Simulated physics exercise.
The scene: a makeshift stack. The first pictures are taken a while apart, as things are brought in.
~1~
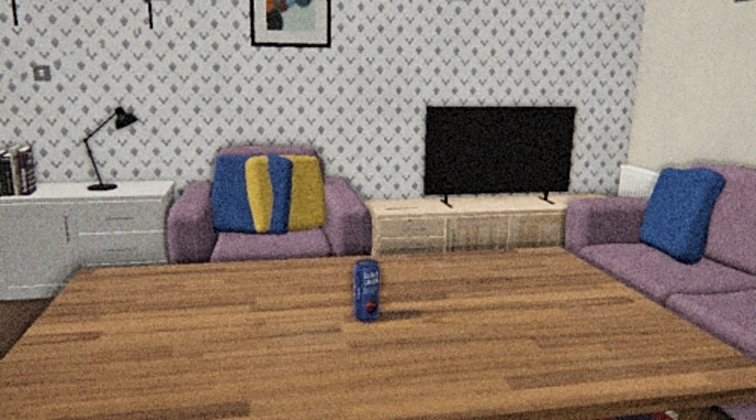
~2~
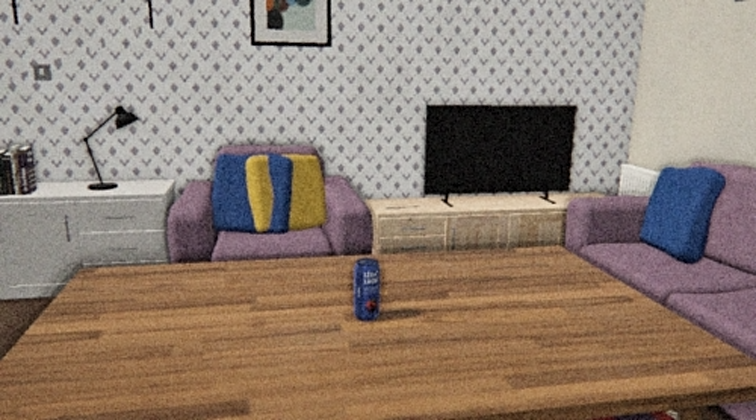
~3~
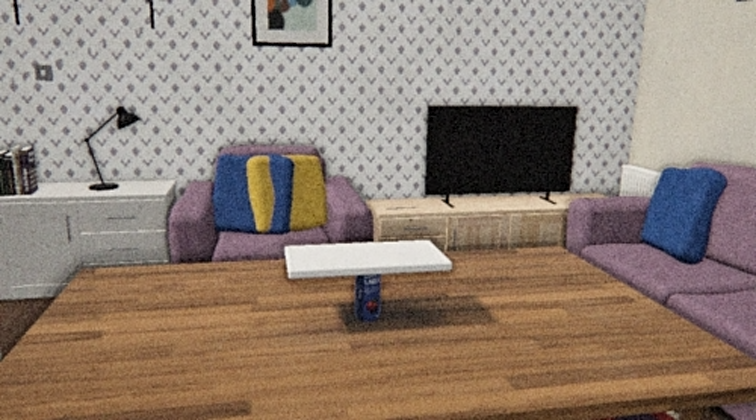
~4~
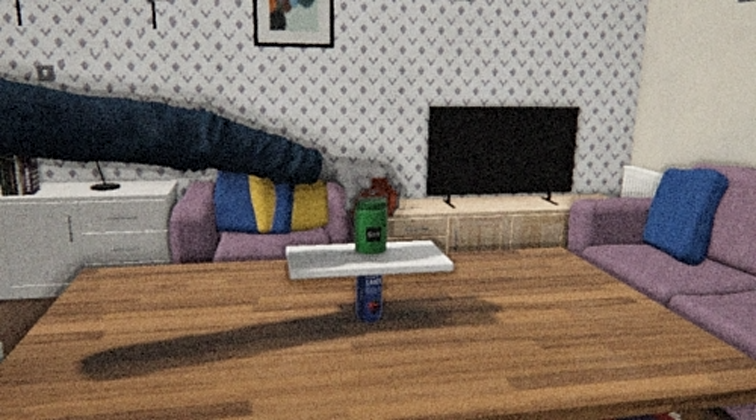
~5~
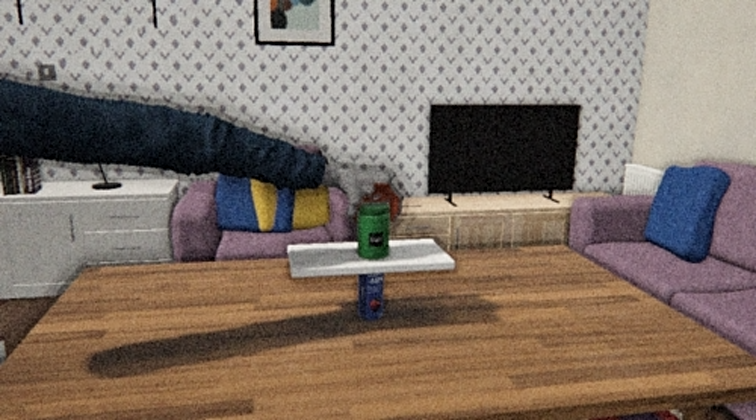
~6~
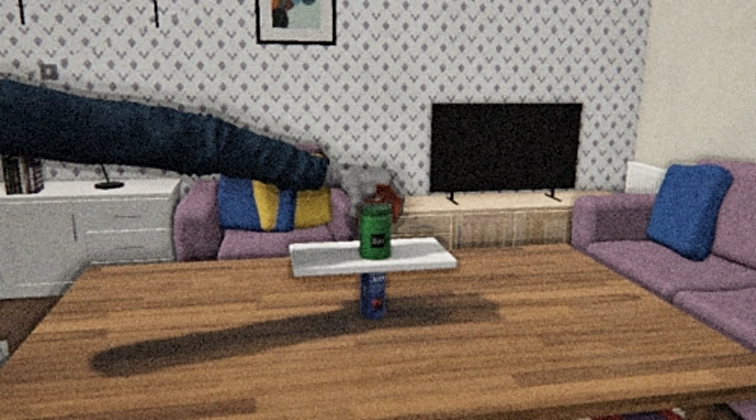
A blue can standing on a wooden table, a white lid appearing on top, then an arm lowering a green jar onto it.
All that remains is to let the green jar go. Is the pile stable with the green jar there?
Here the stack stays up.
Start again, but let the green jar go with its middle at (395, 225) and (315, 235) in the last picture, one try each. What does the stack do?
In the first case it stays up; in the second case it loses its balance.
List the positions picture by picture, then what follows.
In the first picture, the last thing is not in view yet.
In the second picture, the last thing is not in view yet.
In the third picture, the last thing is not in view yet; white lid (366, 258).
The fourth picture shows coming down; green jar (371, 225); white lid (367, 258).
The fifth picture shows in place under the hand; green jar (373, 230); white lid (368, 257).
The sixth picture shows in place under the hand; green jar (375, 231); white lid (370, 256).
Then, 0.10 s on from there, no change.
Then, 0.40 s on from there, green jar resting near (375, 232).
In the end, all 3 unmoved. At the end, from the last picture's camera, green jar near (375, 232). The stack keeps its balance.
